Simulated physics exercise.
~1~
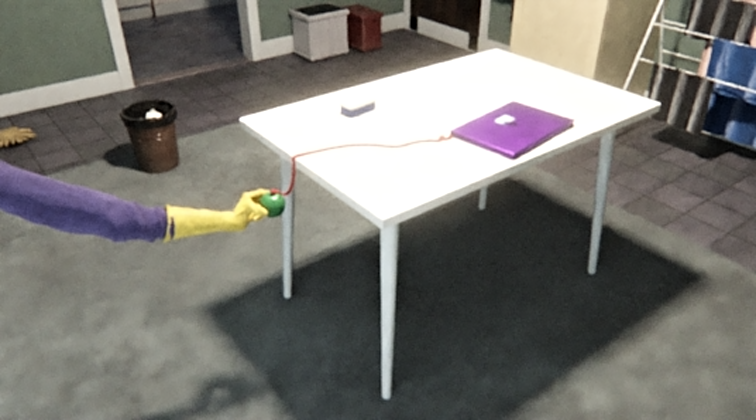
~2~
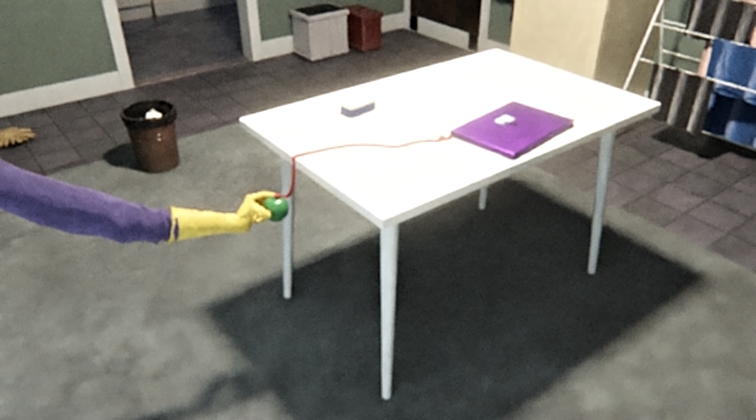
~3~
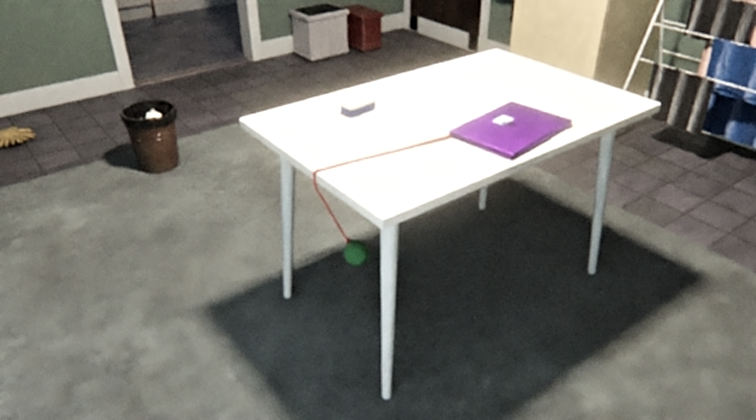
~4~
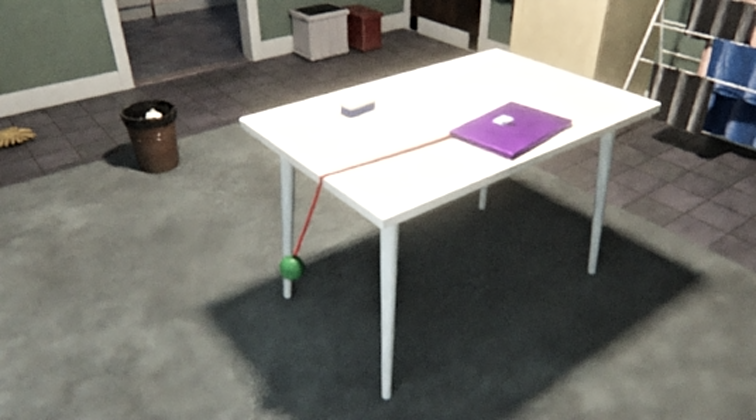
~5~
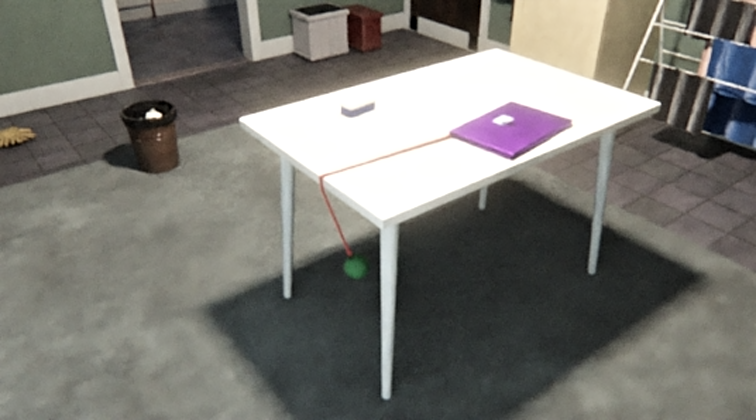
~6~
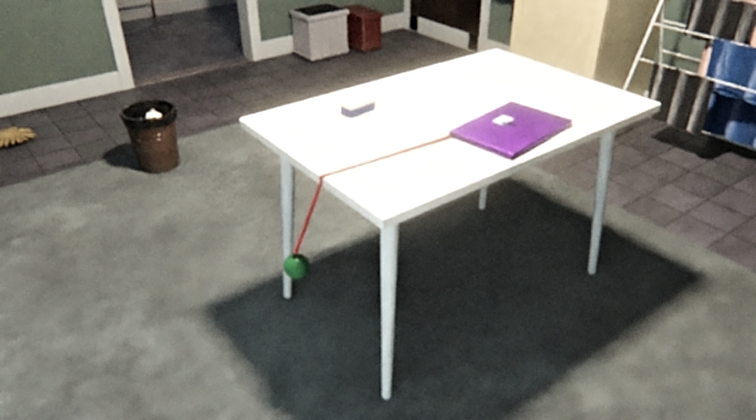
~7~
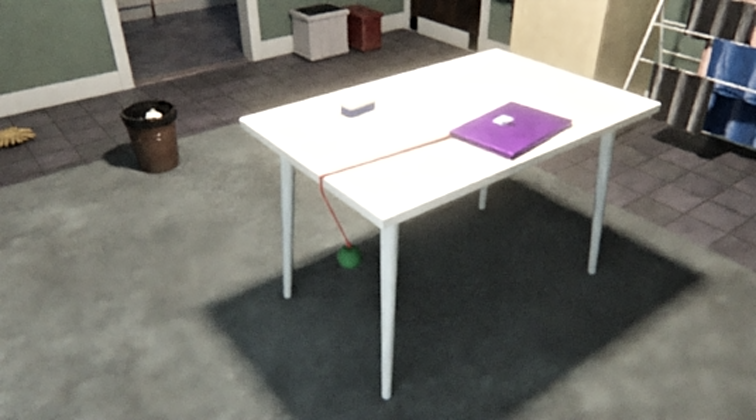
The clip shows a gloved hand releasing a green apple tied by a red ribbon to a purple laptop on a white table; the apple drops and swings right and left beside the table, ending still dangling above the floor while the laptop and sponge stay put.
